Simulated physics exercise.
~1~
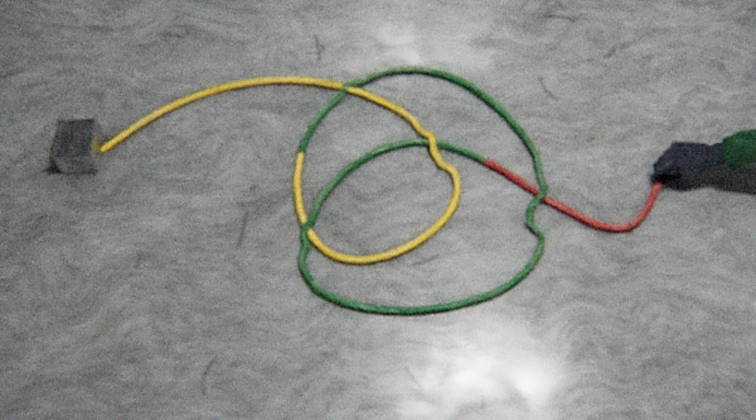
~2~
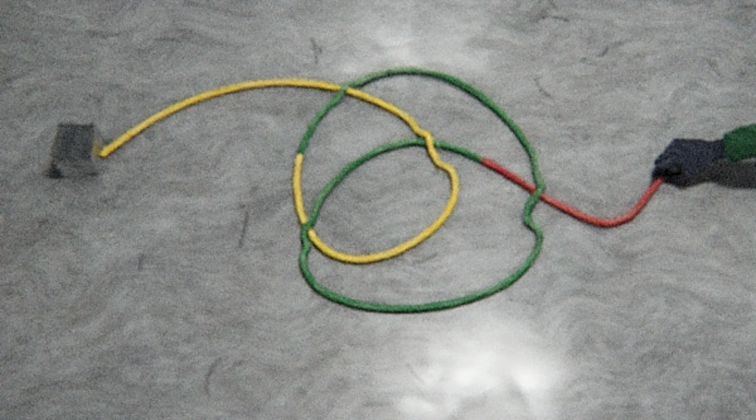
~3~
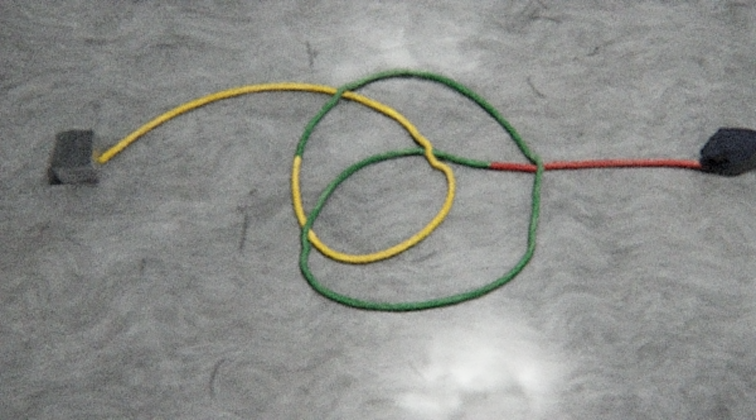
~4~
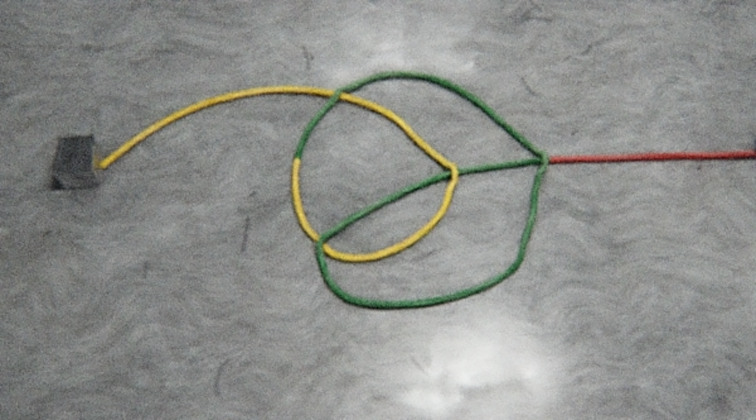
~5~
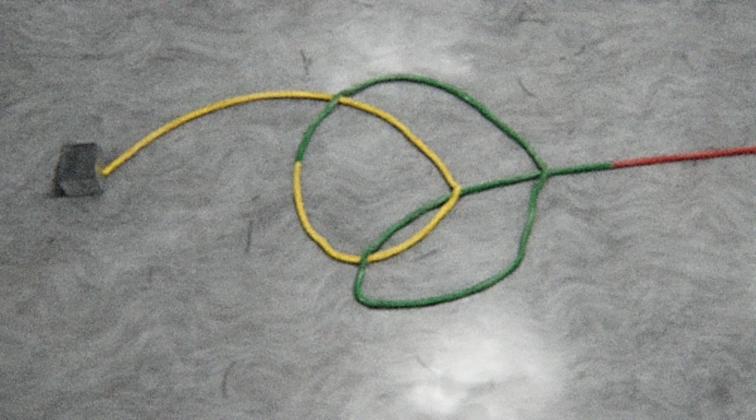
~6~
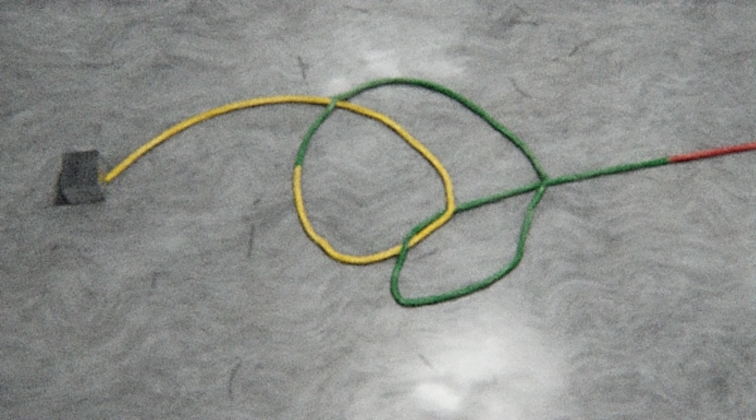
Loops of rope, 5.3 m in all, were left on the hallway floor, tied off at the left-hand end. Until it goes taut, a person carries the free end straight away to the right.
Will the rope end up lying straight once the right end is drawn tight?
Yes.
Next, the ends are 3.1 m apart, loops still 50 cm across.
Then, the ends are 3.9 m apart, loops still 36 cm across.
After that, the ends are 4.8 m apart, loops still 32 cm across.
Later, the ends are 5.3 m apart, and it runs straight.
At the end, the ends are 5.3 m apart, and it runs straight.
